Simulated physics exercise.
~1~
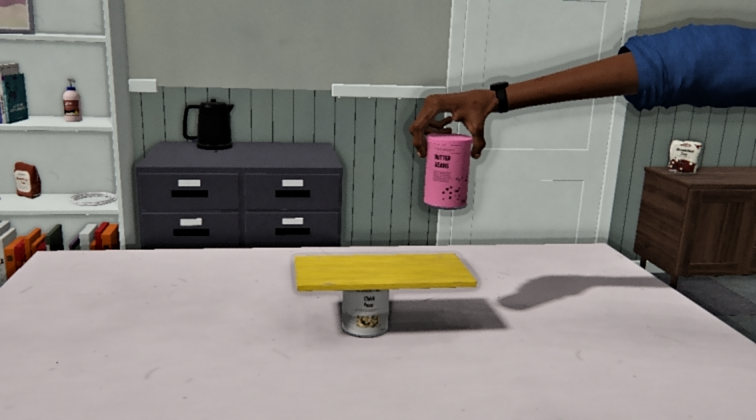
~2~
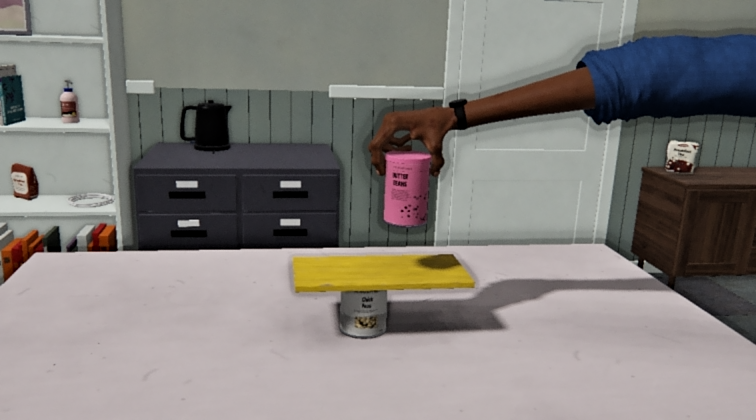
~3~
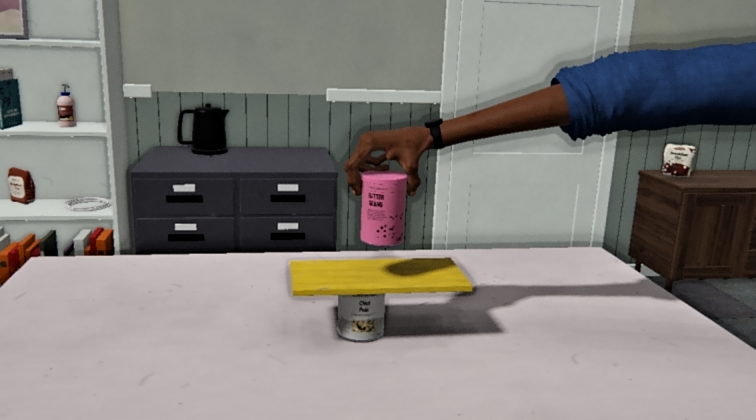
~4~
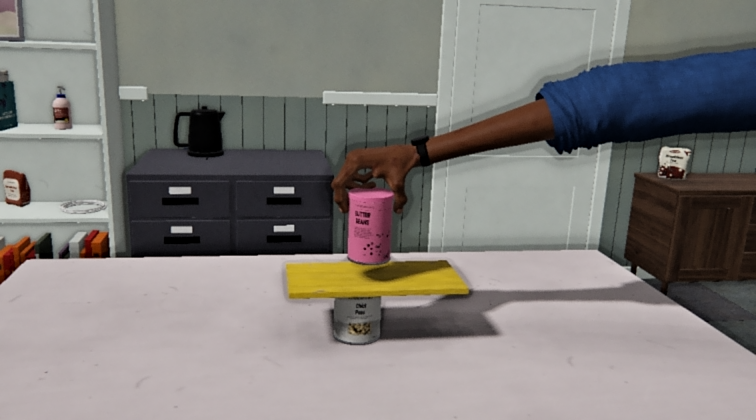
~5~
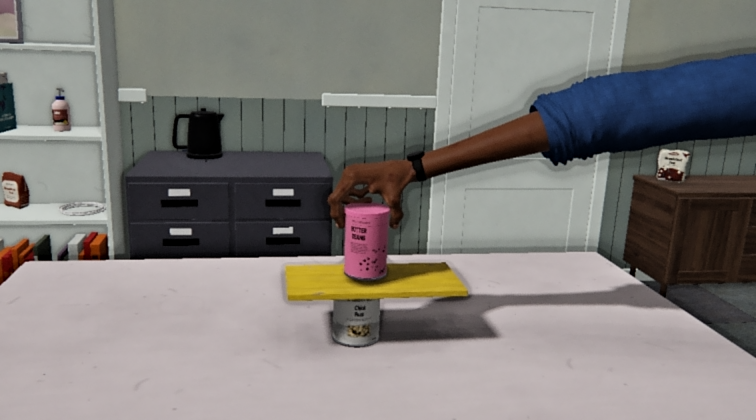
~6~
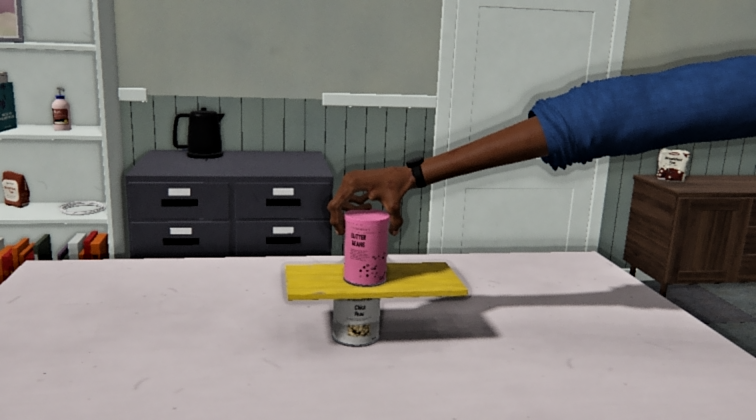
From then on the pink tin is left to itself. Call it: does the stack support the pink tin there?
Yes, it does.
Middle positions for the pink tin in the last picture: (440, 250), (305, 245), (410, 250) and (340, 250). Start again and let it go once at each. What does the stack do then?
Try 1: Collapse; try 2: Collapse; try 3: Collapse; try 4: Stable.
Then, 0.20 s later than the last frame, all is still.
Then, 0.60 s later than the last frame, pink tin resting near (366, 248).
When it is over, all 3 as before. End places, in pixels of the last picture, pink tin near (366, 248). The stack keeps its balance.
